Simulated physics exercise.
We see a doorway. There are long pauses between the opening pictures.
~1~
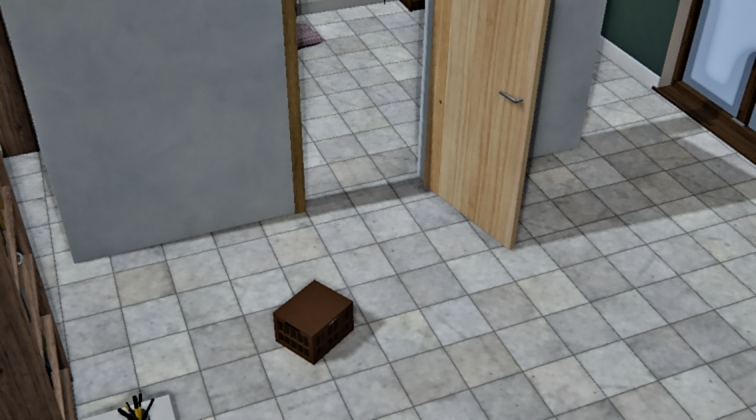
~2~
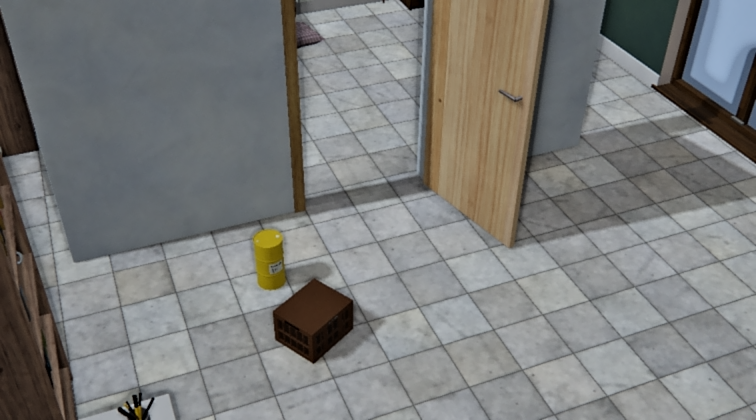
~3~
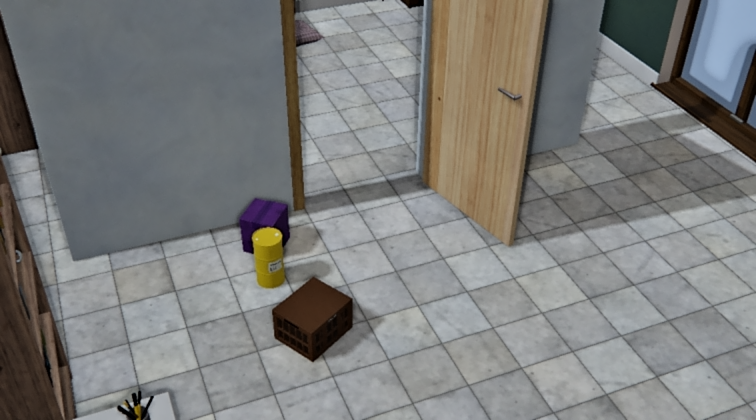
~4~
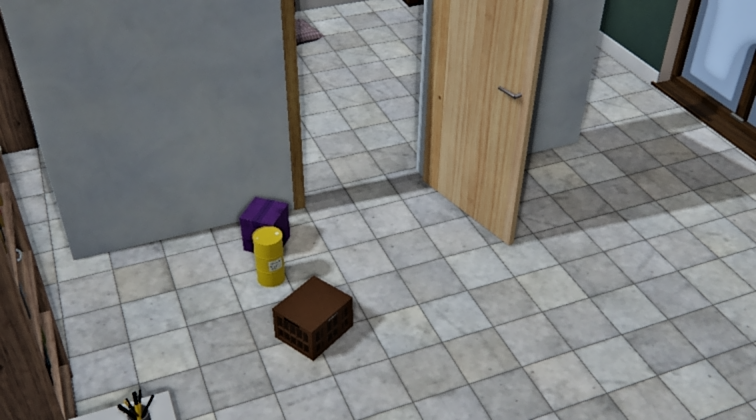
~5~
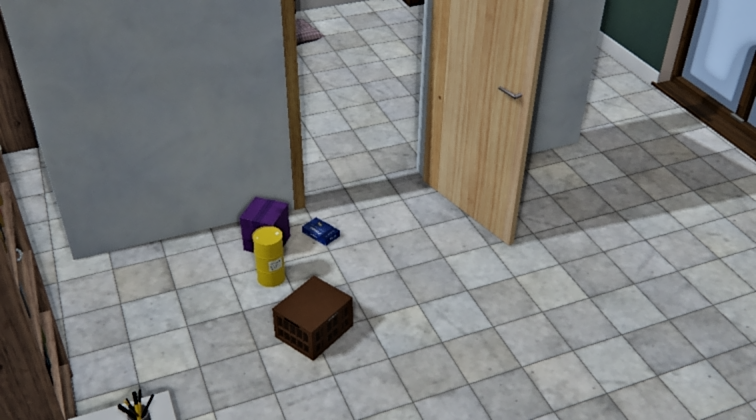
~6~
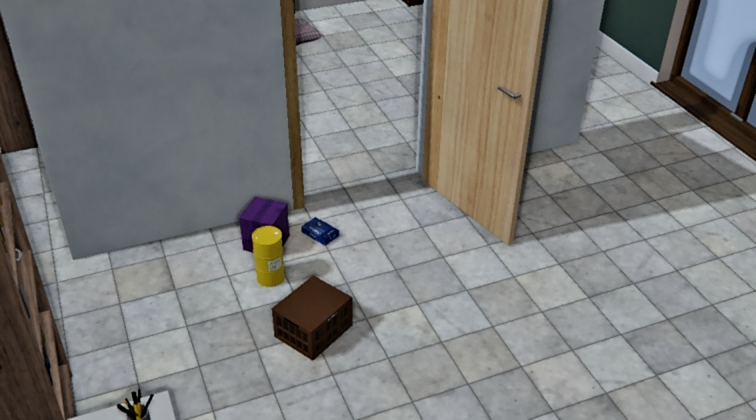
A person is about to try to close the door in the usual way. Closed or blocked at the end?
Outcome: The door closes.
Then, 0.80 s after the last picture, open by 74°.
Then, 1.50 s after the last picture, open by 32°.
Then, 1.80 s after the last picture, open by 14°; blue packet slid about its own width near (300, 223).
At rest, open by 0°; moved from the start, blue packet; the other 3 in place. Seen from the same camera at the end, blue packet near (295, 222).
